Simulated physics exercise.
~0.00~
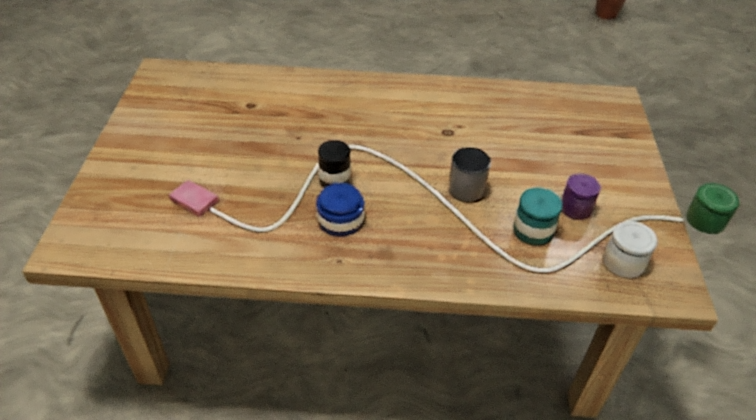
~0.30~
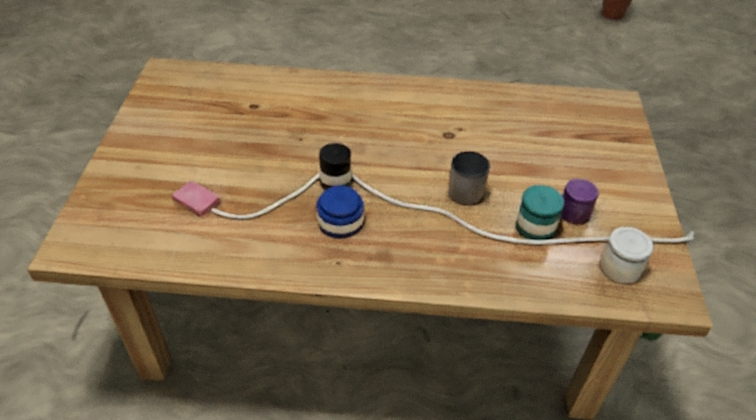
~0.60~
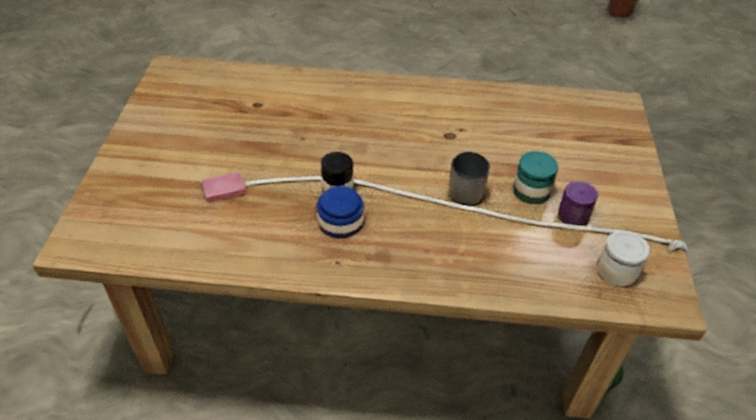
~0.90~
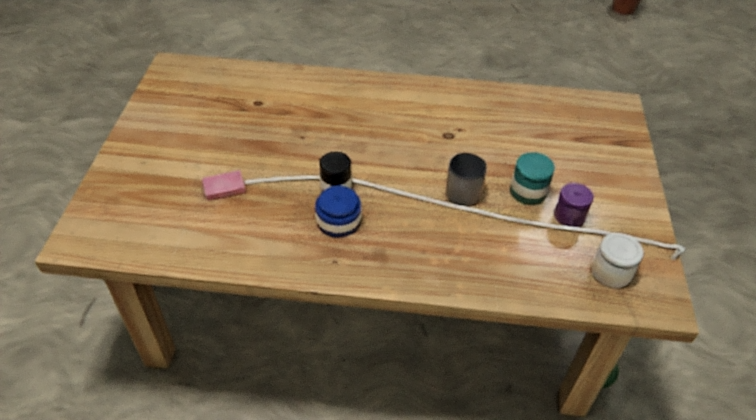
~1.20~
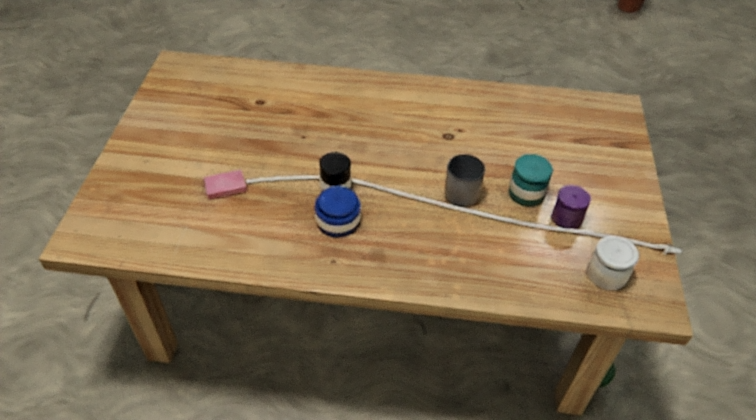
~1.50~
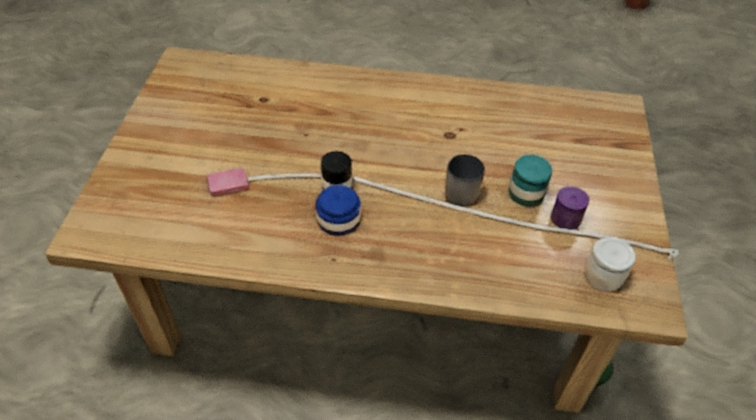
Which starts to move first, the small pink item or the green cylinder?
The green cylinder moves first, dropping beside the table while the pink item is still in its place. The pink item slides right only after that.
On a wooden shop table above a grey floor, a loosely curved white cord links a small pink item at the left to a green cylinder just off the right edge. Jars, tins and a mug stand around the cord. The green cylinder drops beside the table, and the cord's curves begin to flatten. Then the cord draws nearly straight, the pink item slides a short way right, and the teal canister shifts toward the far side. Everything settles, with the pink item still on the table and the green cylinder low behind the right front leg.
